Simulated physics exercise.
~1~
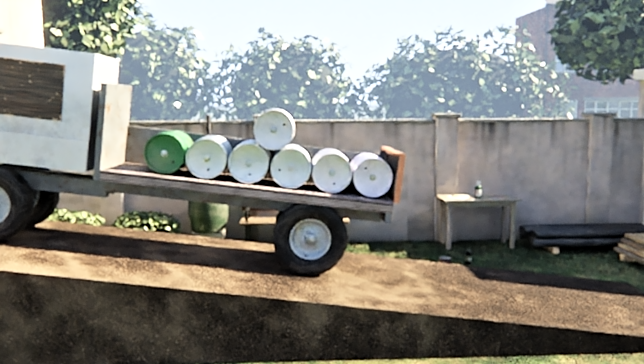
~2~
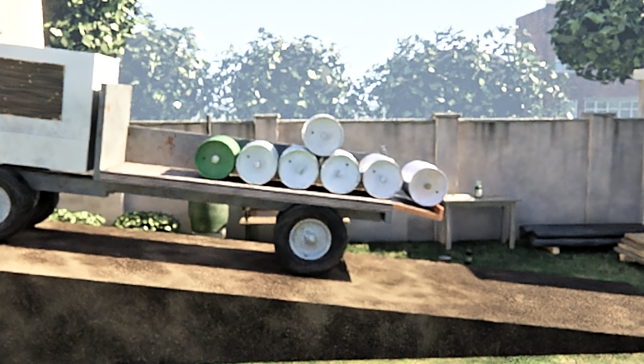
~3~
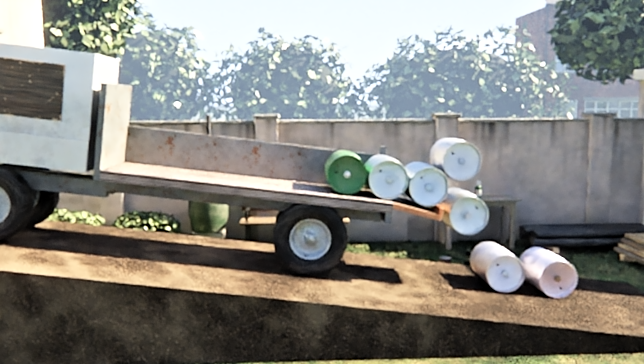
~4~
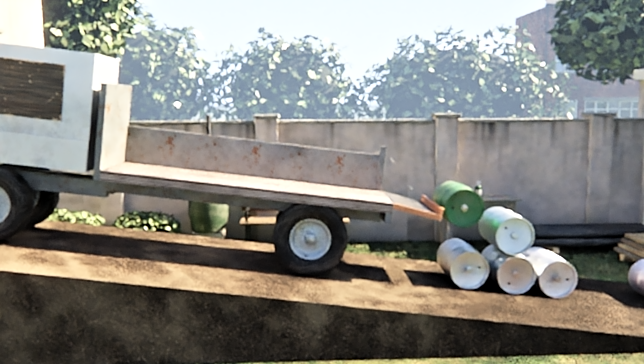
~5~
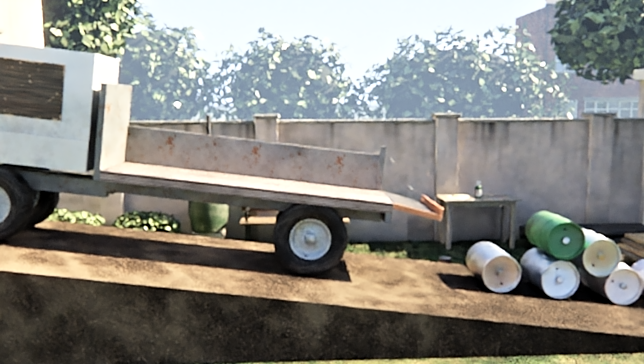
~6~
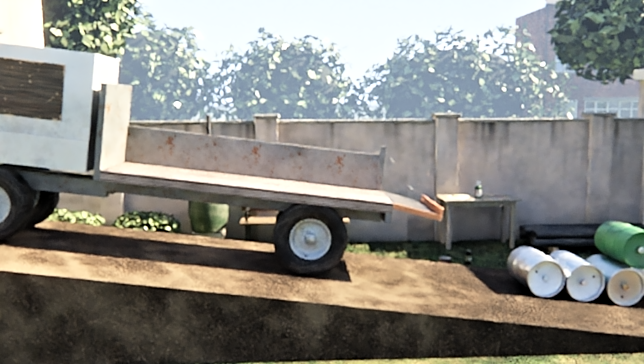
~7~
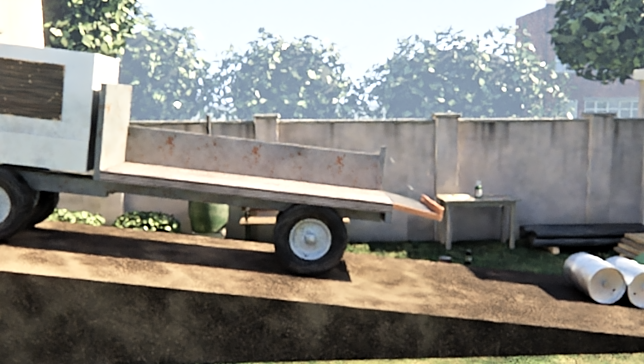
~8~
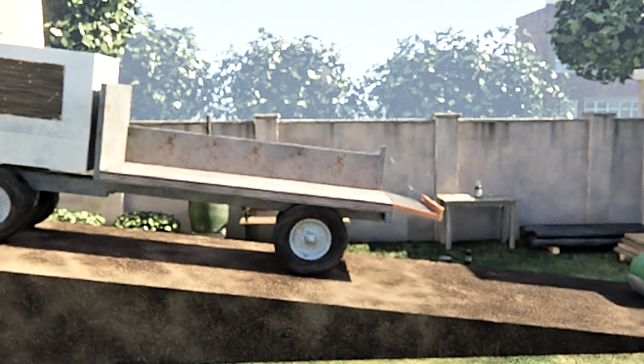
The clip opens on a truck standing nose-up on a dirt slope beside a garden wall, with one green drum and six white ones on its flat bed, one white drum resting on top. The tailgate swings down, and the whole load rolls right toward the open end. White drums tumble over the edge to the ground while the green one follows at the back. The green drum drops off the gate last, landing among the others as they roll away down the slope. It ends with the bed empty and a bit of green drum showing at the right edge.
